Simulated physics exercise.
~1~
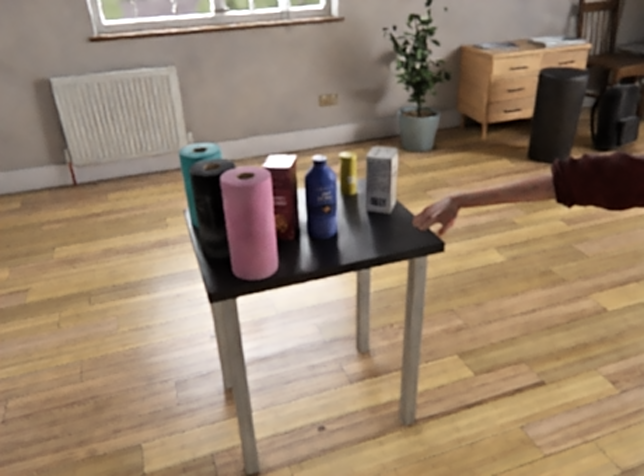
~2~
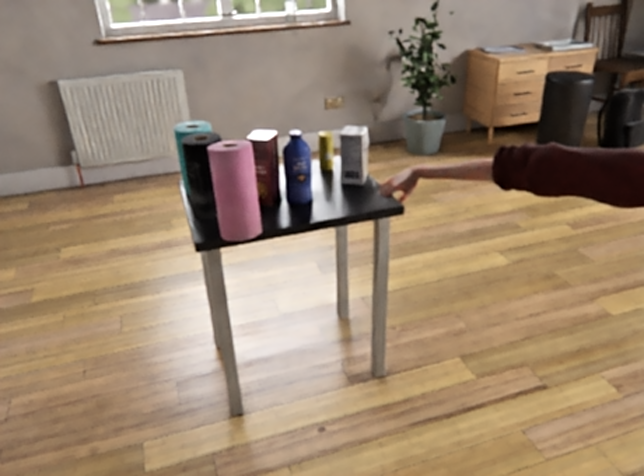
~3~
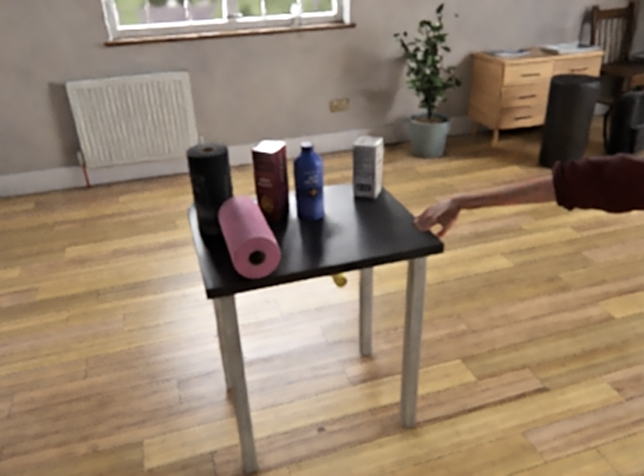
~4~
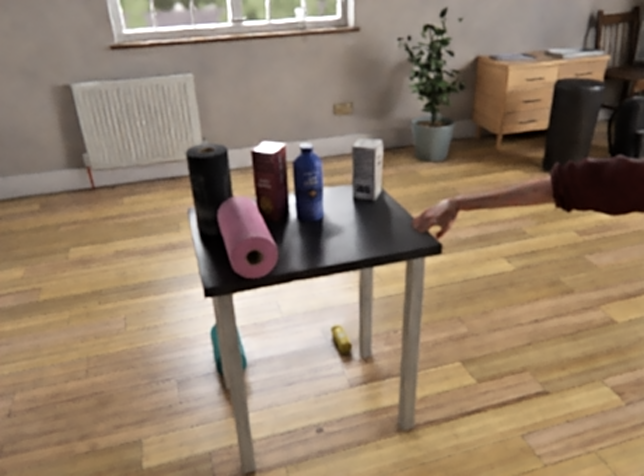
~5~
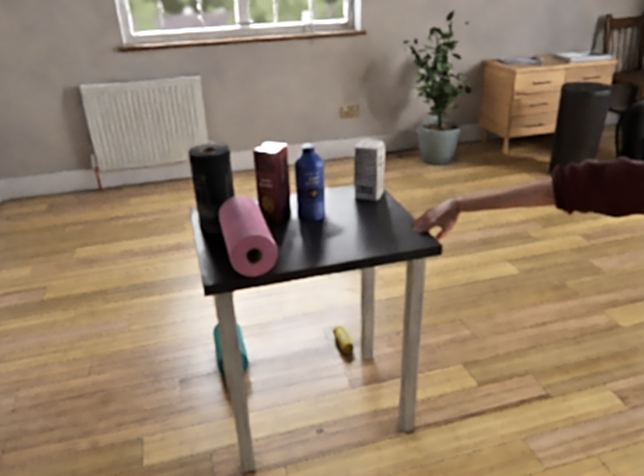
A hand jerks a small table, toppling a pink roll and knocking two items to the floor.
